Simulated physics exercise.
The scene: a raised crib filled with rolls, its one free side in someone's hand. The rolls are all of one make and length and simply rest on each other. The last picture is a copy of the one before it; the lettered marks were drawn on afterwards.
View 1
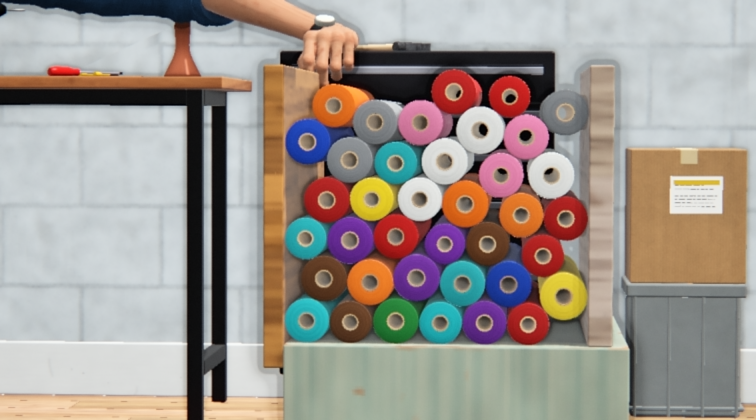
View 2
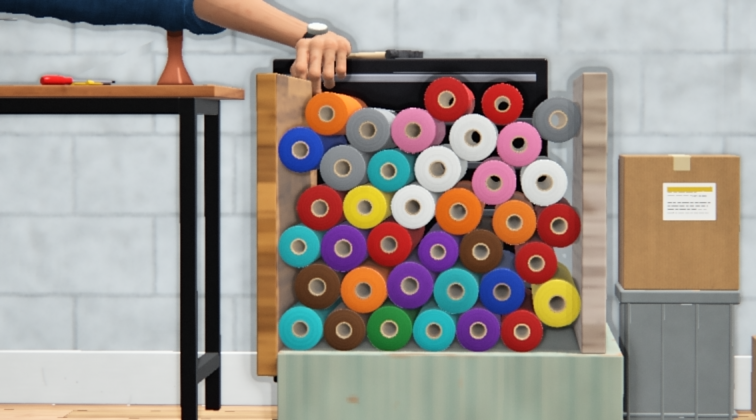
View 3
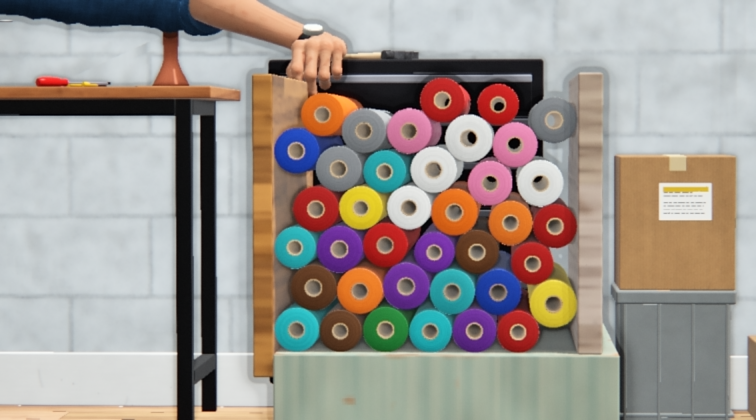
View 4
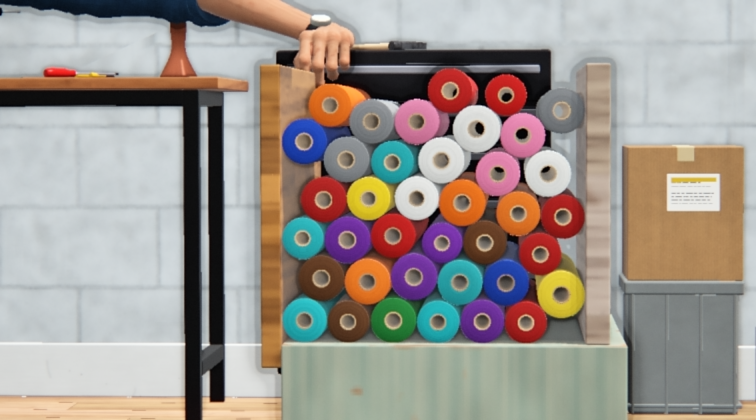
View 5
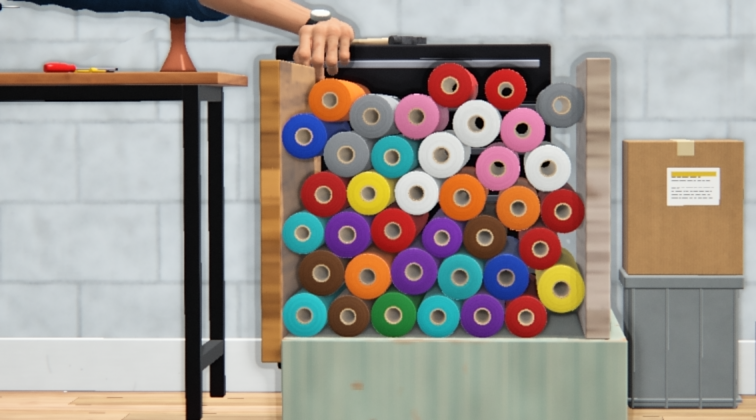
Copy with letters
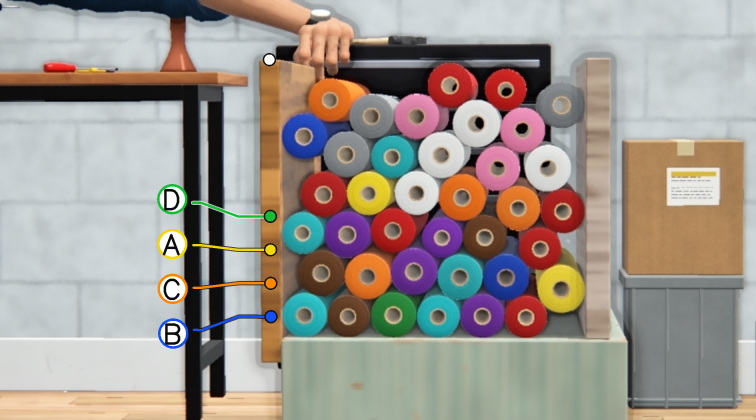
Coloured rolls resting stacked in a raised crib, a hand gripping its left side board, nothing moving but the slightly shifting view.
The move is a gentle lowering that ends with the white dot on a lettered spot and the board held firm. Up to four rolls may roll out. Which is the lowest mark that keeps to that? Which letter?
The last mark within the limit is A.
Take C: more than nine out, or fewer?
It loses fewer than nine.
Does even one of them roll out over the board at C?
Yes, at C.
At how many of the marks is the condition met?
Two of the four.
On the marked copy, A at (270, 250); B at (271, 317); C at (270, 283); D at (270, 216); the white dot at (269, 60).
Following A. Soon after the start, top of the board (281, 143).
Later, top of the board (282, 238).
In the end, top of the board (282, 249), two out over the board.
As for the rest, B more than four out over the board; C more than four out over the board; D two out over the board.
